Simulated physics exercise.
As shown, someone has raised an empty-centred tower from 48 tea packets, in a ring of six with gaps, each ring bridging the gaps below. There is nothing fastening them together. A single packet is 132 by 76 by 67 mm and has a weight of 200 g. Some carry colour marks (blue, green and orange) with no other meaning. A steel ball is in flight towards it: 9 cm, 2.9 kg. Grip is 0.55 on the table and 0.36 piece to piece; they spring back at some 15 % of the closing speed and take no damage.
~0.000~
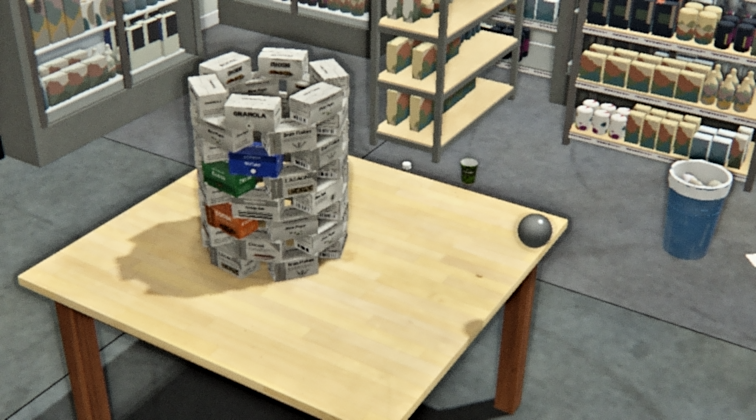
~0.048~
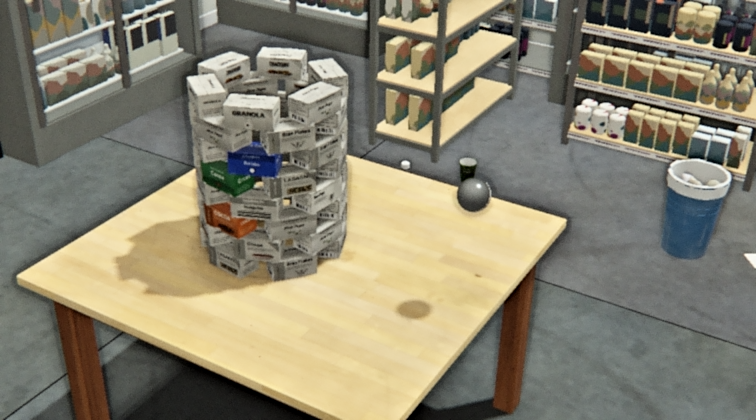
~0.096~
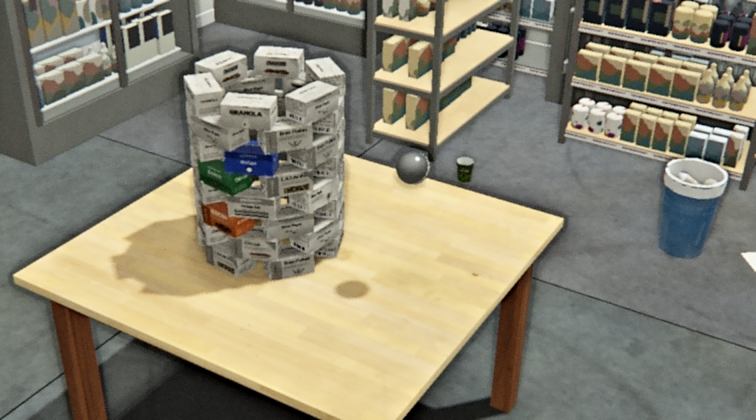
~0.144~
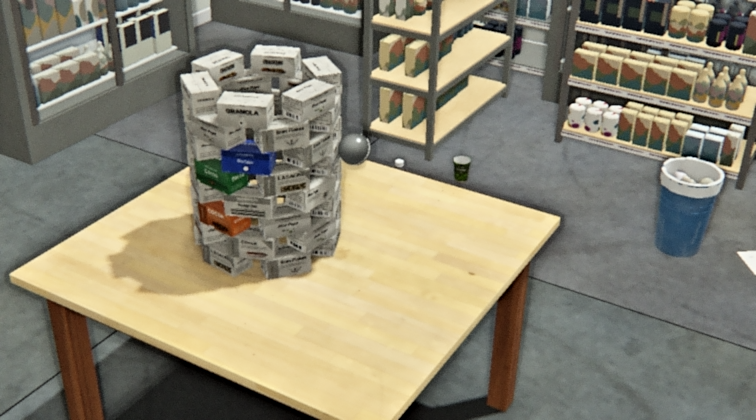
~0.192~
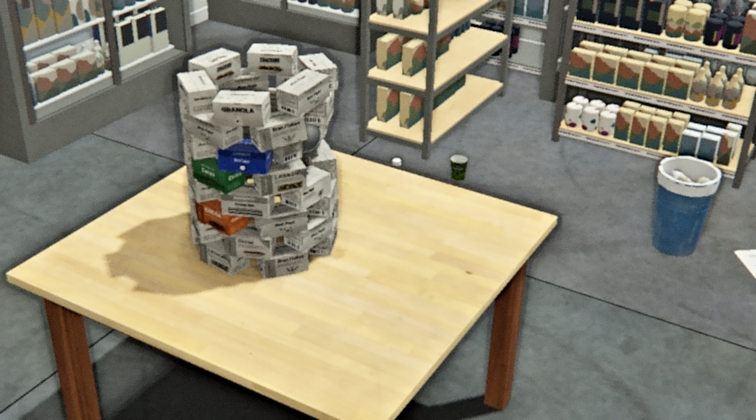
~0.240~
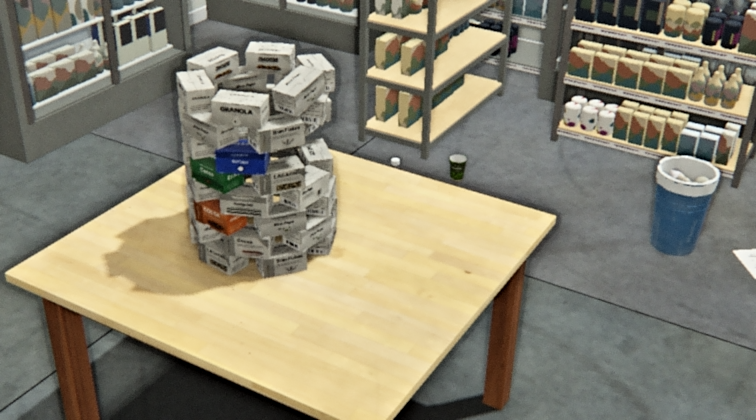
A dark grey ball flies leftward above a pale wooden table, seen from above in a shop-like room with stocked shelves and a blue bin at right. On the table stands a round tower of whitish packets, with a blue one above a green and an orange on its near side. The ball passes behind the tower's right side and some packets there shift and tilt, while the camera pans slightly.
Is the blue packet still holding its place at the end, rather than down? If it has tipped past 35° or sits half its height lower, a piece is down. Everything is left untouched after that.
Yes, it is.
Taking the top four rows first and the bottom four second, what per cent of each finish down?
90% and 10%.
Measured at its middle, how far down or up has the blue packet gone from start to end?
0 cm lower.
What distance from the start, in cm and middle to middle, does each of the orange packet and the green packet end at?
Orange: 0 cm, green: 0 cm.
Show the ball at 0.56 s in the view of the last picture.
My estimate is roughly (101, 172).
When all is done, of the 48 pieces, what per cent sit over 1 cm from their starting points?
Displaced: 60 %.
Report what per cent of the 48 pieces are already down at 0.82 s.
50 %.
After 0.36 s, ball still moving; 4 of the 48 packets down; blue packet shifted 15 mm; green packet shifted 6 mm.
After 0.56 s, ball still moving; 18 of the 48 packets down; blue packet shifted 15 mm.
After 0.82 s, ball still moving; 24 of the 48 packets down; blue packet shifted 16 mm; green packet shifted 6 mm.
By the end (1.9 s), ball rolling away; 24 of the 48 packets down; blue packet shifted 16 mm; green packet shifted 6 mm; orange packet unmoved. As the last picture would show them, middles, blue packet near (241, 157), green packet near (215, 171).
